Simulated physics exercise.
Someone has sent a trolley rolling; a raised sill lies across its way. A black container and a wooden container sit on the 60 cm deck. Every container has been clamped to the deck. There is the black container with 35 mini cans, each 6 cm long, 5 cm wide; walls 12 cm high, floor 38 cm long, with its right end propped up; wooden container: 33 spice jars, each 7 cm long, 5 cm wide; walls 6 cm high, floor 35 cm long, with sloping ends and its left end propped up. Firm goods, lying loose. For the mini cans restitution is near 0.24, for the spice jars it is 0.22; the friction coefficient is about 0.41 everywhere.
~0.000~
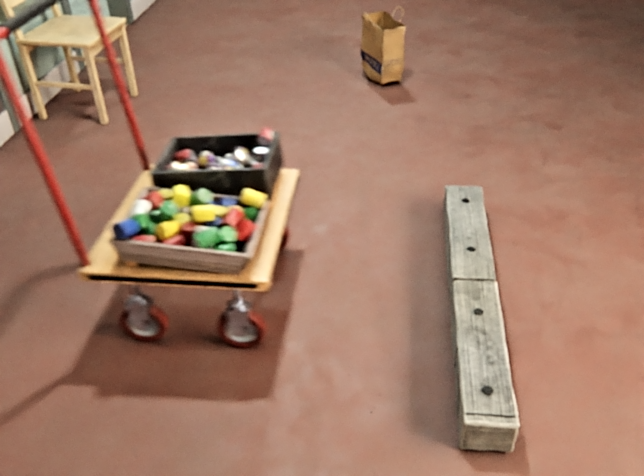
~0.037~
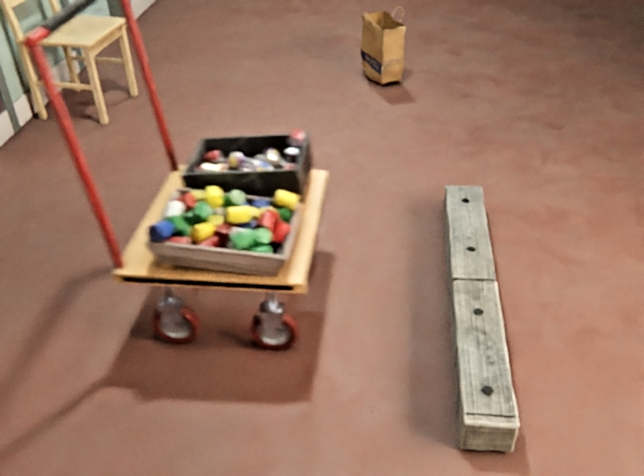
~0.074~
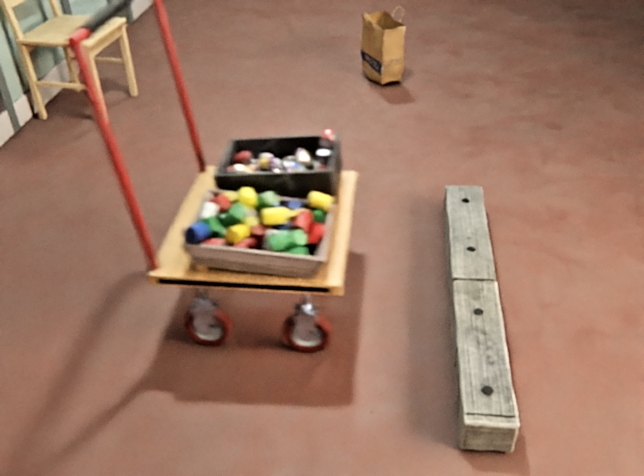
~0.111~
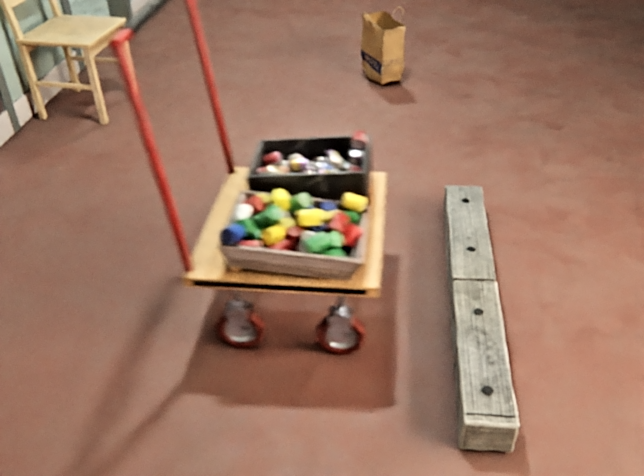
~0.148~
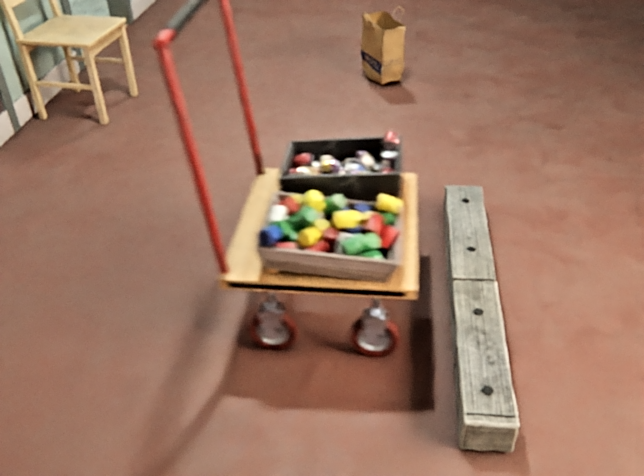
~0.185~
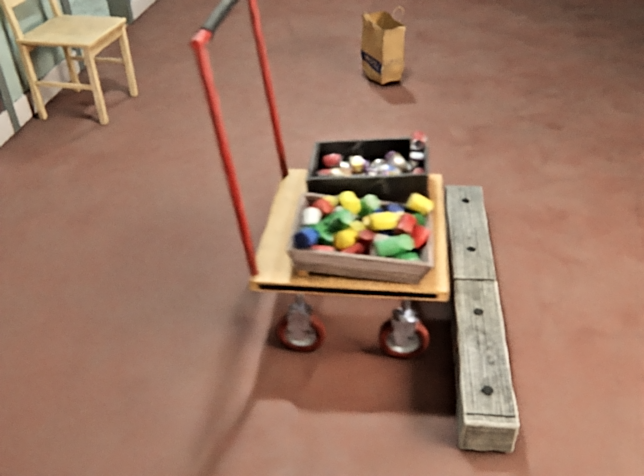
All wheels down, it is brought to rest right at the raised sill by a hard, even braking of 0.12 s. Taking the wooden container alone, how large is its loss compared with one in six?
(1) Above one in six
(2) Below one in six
Above one in six (1).
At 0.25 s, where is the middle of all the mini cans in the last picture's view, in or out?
Somewhere around pixel (408, 176).
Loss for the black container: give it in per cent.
I'd put the black container at some 5 per cent.
After 0.25 s, 0 of 35 out of the black container and 1 of 33 out of the wooden container.
After 0.37 s, 1 of 35 out of the black container and 8 of 33 out of the wooden container.
After 0.60 s, 1 of 35 out of the black container and 13 of 33 out of the wooden container.
Final count (at 1.10 s), 1 of 35 out of the black container and 13 of 33 out of the wooden container. Asked share, 13 of 33, 39 per cent.
